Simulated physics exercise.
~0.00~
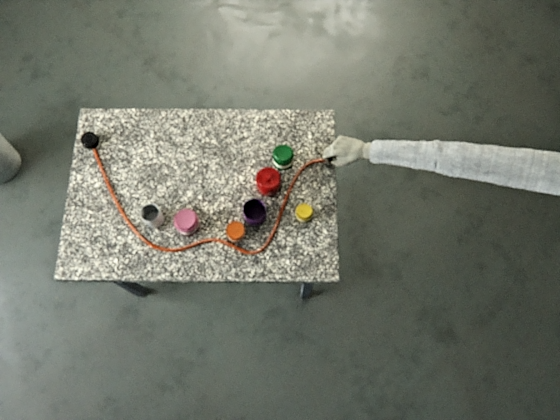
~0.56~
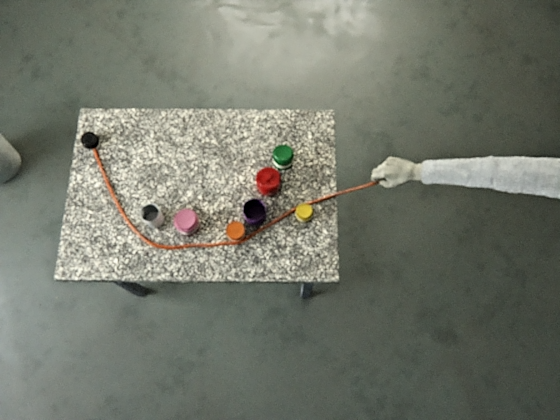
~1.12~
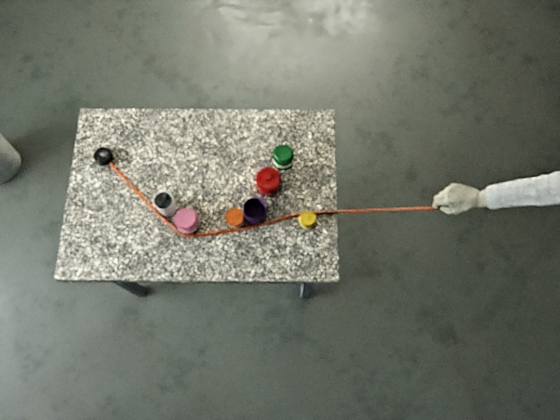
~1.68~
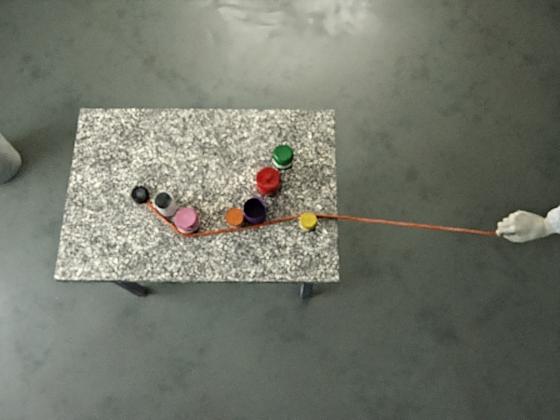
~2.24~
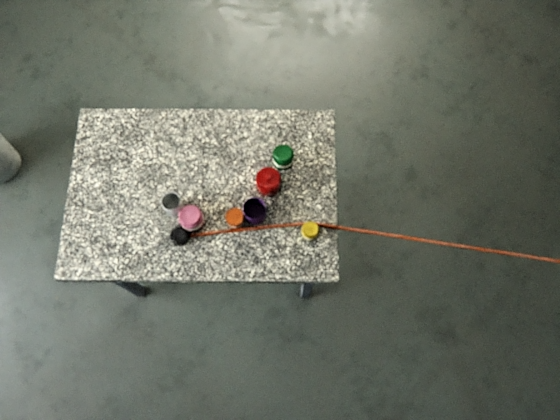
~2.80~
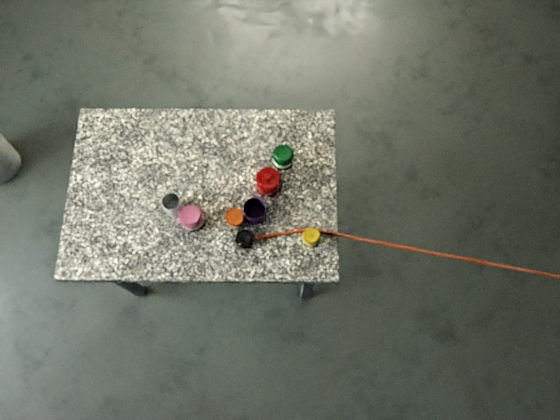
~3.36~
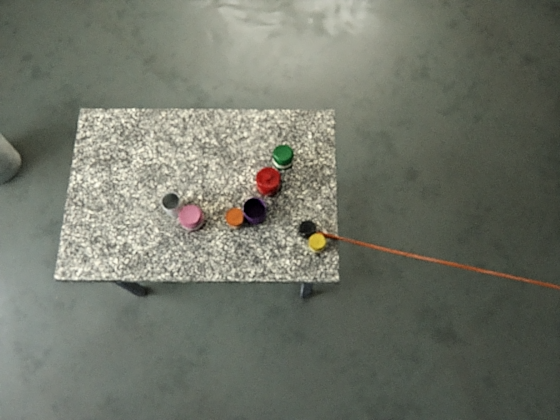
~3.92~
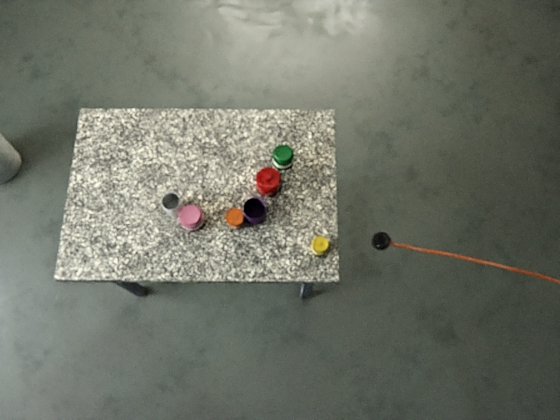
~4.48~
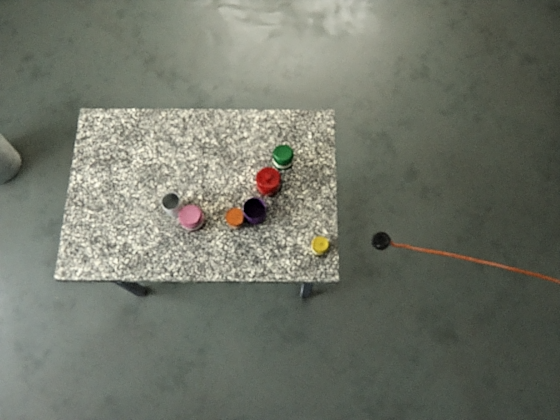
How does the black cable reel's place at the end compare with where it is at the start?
At the start the black cable reel sits near the upper left corner of the table, but at the end it is off the table, just beyond the lower part of its right edge.
